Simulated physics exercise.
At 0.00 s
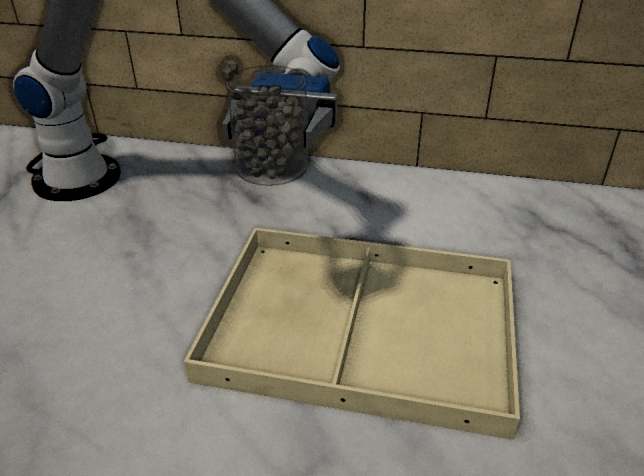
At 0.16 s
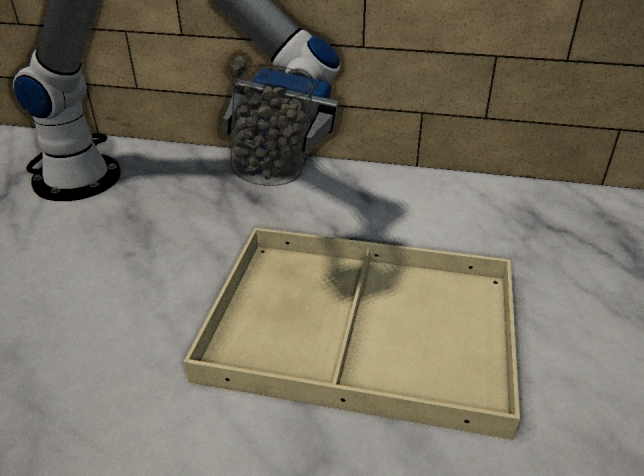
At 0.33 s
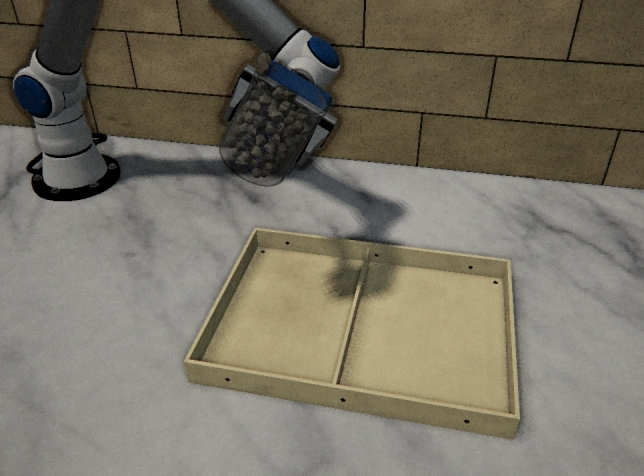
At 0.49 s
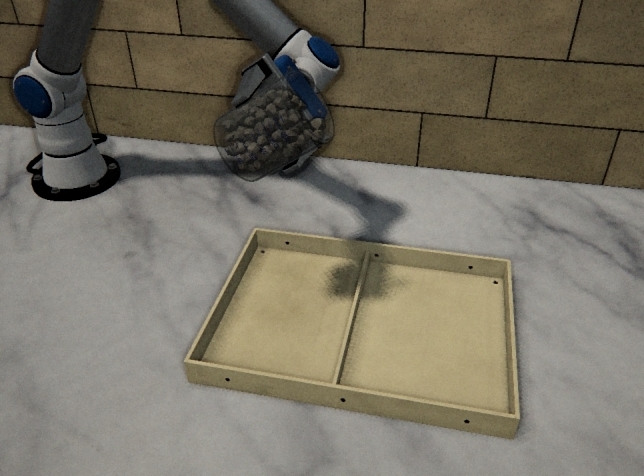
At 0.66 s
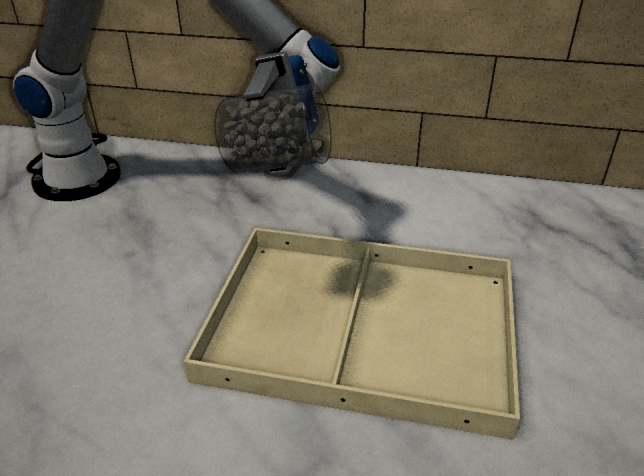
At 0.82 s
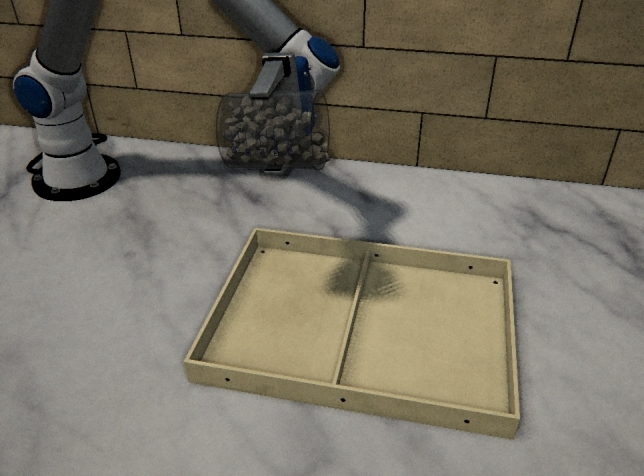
A robotic arm with white and blue joints grips a clear beaker packed with dark grey pebbles, seen from a raised, fixed view over a pale marble counter before a tan block wall. An empty beige tray, split by a cross wall, sits in front. The gripper steadily tilts the beaker from upright to nearly sideways, and the pebbles shift and spread along its side.
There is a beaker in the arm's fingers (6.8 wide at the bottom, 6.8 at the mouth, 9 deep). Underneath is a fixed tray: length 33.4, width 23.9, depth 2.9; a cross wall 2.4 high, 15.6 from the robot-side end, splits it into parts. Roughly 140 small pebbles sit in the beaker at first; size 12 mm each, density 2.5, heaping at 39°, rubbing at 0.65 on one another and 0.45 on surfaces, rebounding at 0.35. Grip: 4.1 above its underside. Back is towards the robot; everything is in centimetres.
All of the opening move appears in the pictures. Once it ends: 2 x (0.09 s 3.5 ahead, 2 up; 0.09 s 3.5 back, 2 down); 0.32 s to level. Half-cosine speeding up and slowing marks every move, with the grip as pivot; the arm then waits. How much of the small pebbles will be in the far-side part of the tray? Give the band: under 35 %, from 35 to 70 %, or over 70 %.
The share falls over 70 %.
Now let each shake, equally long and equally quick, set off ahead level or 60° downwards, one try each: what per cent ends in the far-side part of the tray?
Try one gives about 60 in a hundred, try two about 10 in a hundred.
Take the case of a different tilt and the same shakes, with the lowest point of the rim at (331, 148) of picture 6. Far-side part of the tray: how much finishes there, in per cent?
I'd put it at roughly 60 %.
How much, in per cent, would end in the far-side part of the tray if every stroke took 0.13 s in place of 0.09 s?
In that case about 45 in a hundred.
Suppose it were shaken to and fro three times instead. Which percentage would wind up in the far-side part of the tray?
Result: Approximately 90 per cent.
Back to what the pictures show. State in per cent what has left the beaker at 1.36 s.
95 %.
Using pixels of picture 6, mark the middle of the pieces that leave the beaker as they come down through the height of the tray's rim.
About at (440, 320).
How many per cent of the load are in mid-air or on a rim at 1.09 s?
Reading at that time: Some 80 per cent.
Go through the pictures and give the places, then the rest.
In the first picture, the beaker middle at (269, 127), level; upper third of the load around (266, 112), from x 230 to 300, top at y 65; 138 in the beaker.
In the second picture, the beaker middle at (270, 127), tilted 8° forward; upper third of the load around (267, 113), from x 235 to 300, top at y 65.
In the third picture, the beaker middle at (271, 128), tilted 29° forward; upper third of the load around (267, 114), from x 230 to 305, top at y 60.
In the fourth picture, the beaker middle at (273, 129), tilted 55° forward; upper third of the load around (271, 115), from x 230 to 320, top at y 95.
In the fifth picture, the beaker middle at (273, 130), tilted 76° forward; upper third of the load around (268, 114), from x 230 to 315, top at y 100.
In the sixth picture, the beaker middle at (274, 131), tilted 84° forward; upper third of the load around (264, 115), from x 230 to 325, top at y 100; 138 in the beaker.
After 1.09 s, tilted 84° forward, highest piece 26 above the table; 28 in the beaker, 110 in flight or on a rim.
After 1.36 s, tilted 32° forward, highest piece 27 above the table; 123 in the far-side part, 10 in the beaker, 3 in the robot-side part, 1 on the table or floor, 1 in flight or on a rim.
After 1.70 s, level, highest piece 23 above the table; 123 in the far-side part, 10 in the beaker, 3 in the robot-side part, 2 on the table or floor.
After 2.75 s, level, highest piece 23 above the table; 123 in the far-side part, 10 in the beaker, 3 in the robot-side part, 2 on the table or floor.
In the end, 123 in the far-side part, 10 in the beaker, 3 in the robot-side part, 2 on the table or floor. That is 89 % in the far-side part of the tray.
